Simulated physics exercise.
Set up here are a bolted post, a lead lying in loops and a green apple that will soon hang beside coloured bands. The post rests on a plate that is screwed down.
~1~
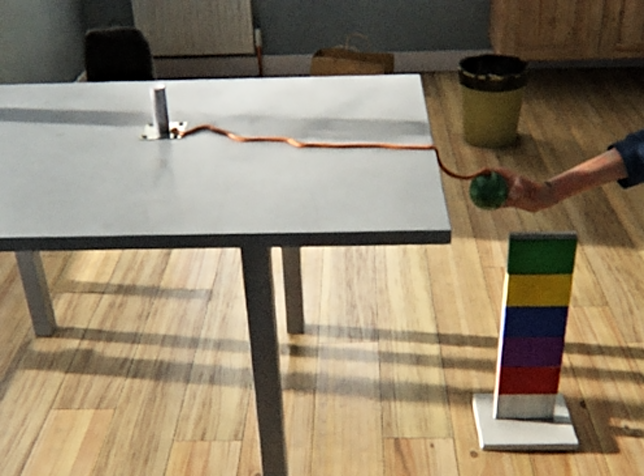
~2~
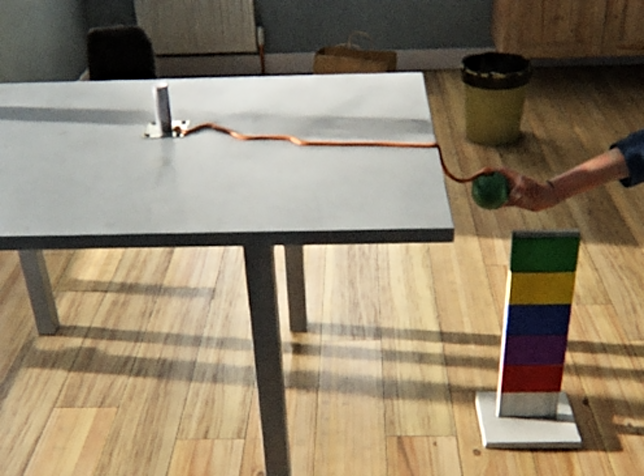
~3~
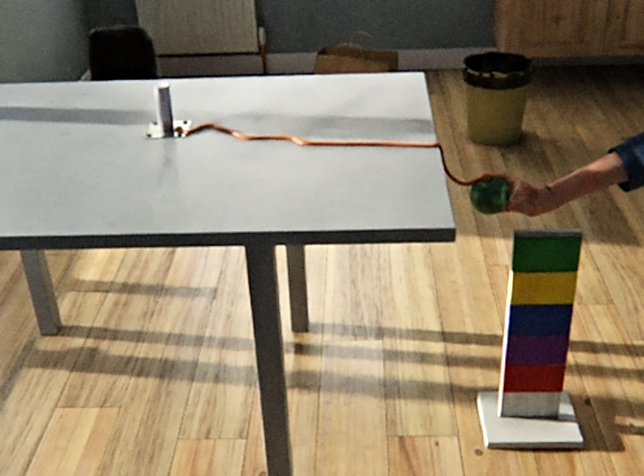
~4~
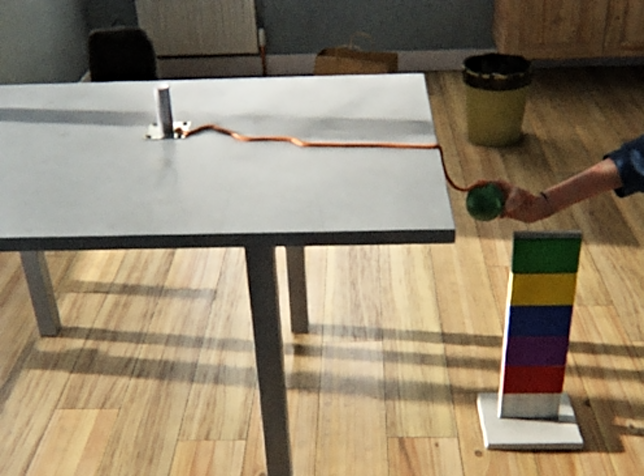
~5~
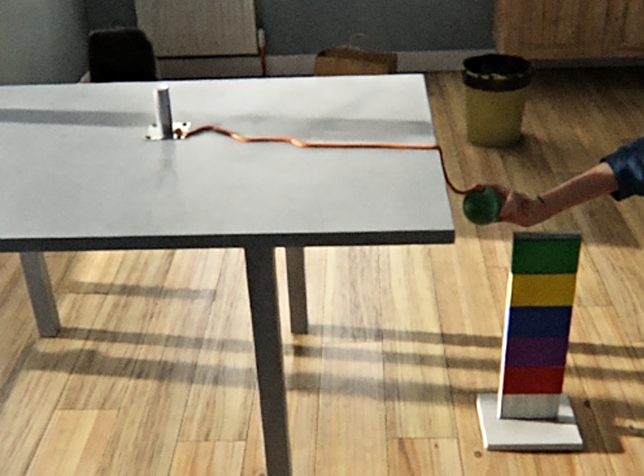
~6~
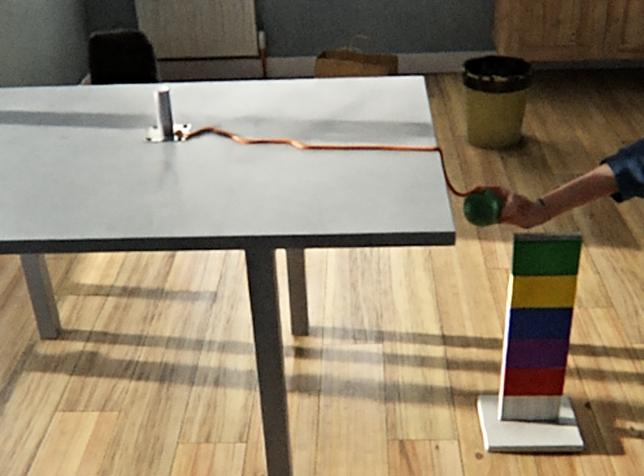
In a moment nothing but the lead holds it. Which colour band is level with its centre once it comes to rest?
The green band.
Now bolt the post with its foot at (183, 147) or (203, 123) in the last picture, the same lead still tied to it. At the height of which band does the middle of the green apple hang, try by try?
First try: Yellow; second try: Yellow.
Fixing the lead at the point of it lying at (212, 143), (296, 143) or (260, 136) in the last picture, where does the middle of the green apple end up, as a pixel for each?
Those spots come out as (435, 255), (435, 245) and (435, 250).
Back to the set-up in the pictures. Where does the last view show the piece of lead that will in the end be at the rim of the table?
The bit in question sits close to (411, 149).
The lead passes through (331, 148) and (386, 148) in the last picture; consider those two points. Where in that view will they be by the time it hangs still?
(358, 144) and (413, 147).
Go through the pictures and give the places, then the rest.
Green apple (489, 191); green (542, 258); yellow (539, 291); blue (536, 323); purple (532, 353); red (529, 381), in the first frame.
Green apple (491, 190); lead through (200, 127) (246, 138) (305, 144) (372, 144) (438, 152), in the second frame.
Green apple (489, 195), in the third frame.
Green apple (485, 202); lead through (201, 128) (247, 139) (306, 145) (374, 145) (440, 153), in the fourth frame.
Green apple (482, 206), in the fifth frame.
Green apple (482, 208); lead through (202, 131) (247, 142) (307, 147) (374, 148) (440, 155), in the sixth frame.
Early on, apple near (438, 261); level with green.
Finally, apple near (436, 260); level with green. The lead holds its middle at green.
